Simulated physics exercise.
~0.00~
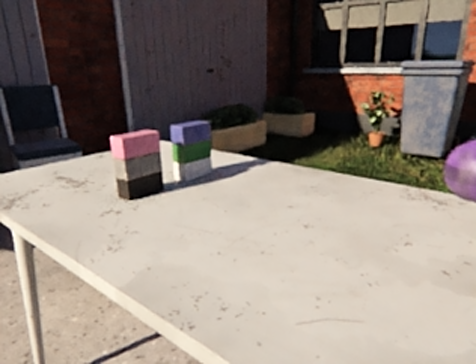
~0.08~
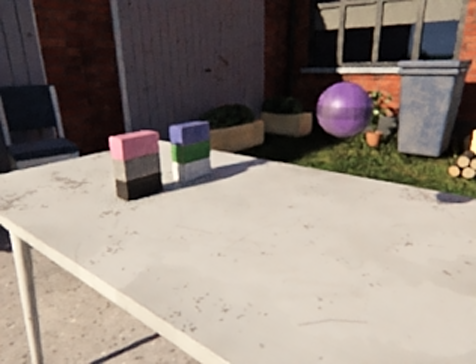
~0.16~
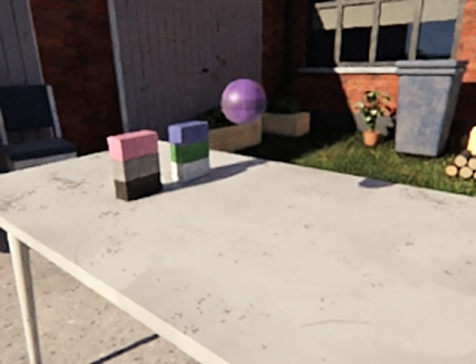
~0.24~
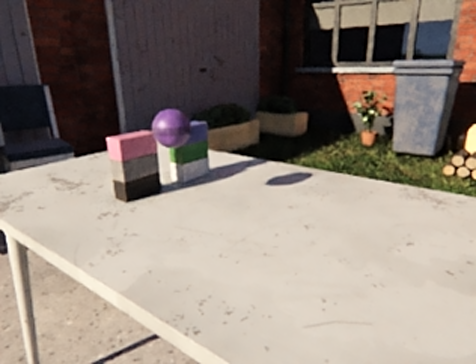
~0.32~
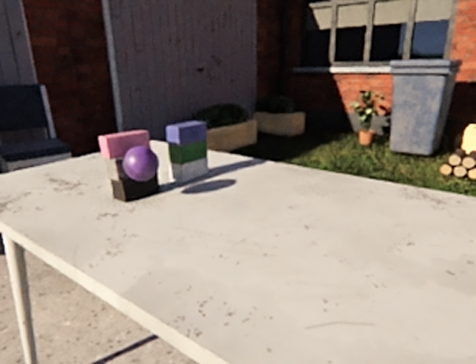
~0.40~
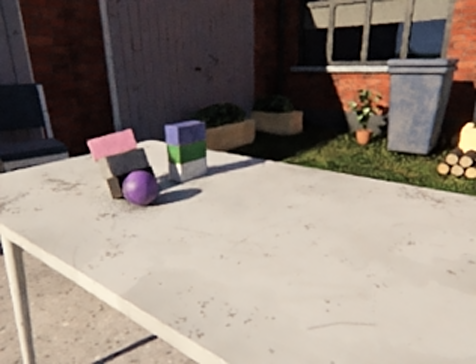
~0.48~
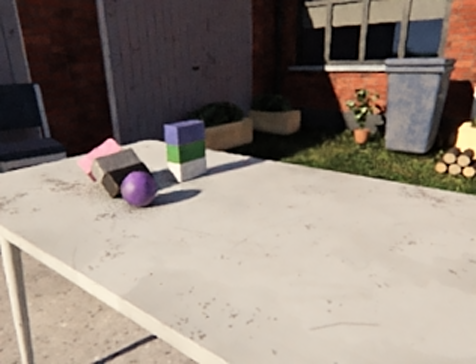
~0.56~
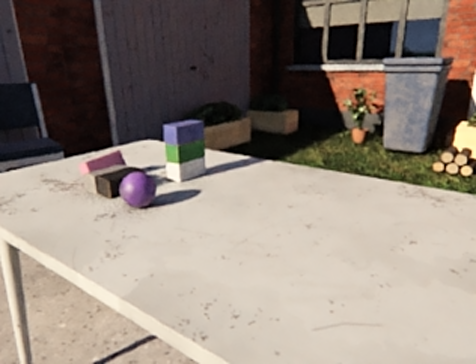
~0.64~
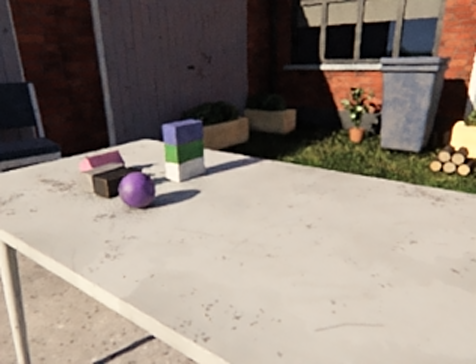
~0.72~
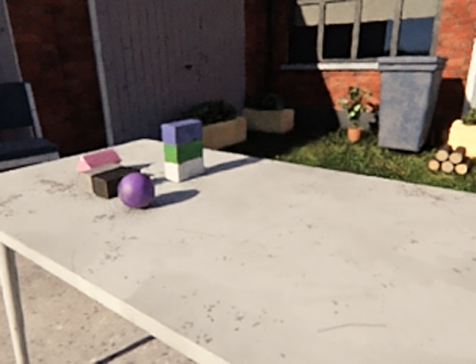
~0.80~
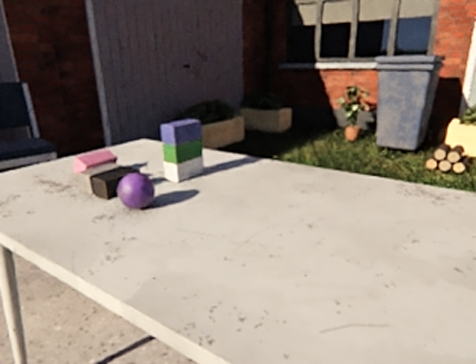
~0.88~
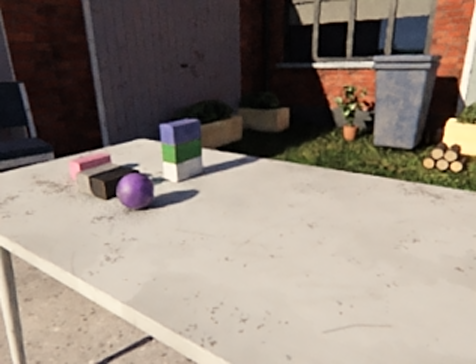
A pale outdoor table held two small stacks of colored blocks when a purple ball flew in from the right and struck the pink, grey and black stack, toppling all three blocks, while the blue, green and white stack stayed standing.
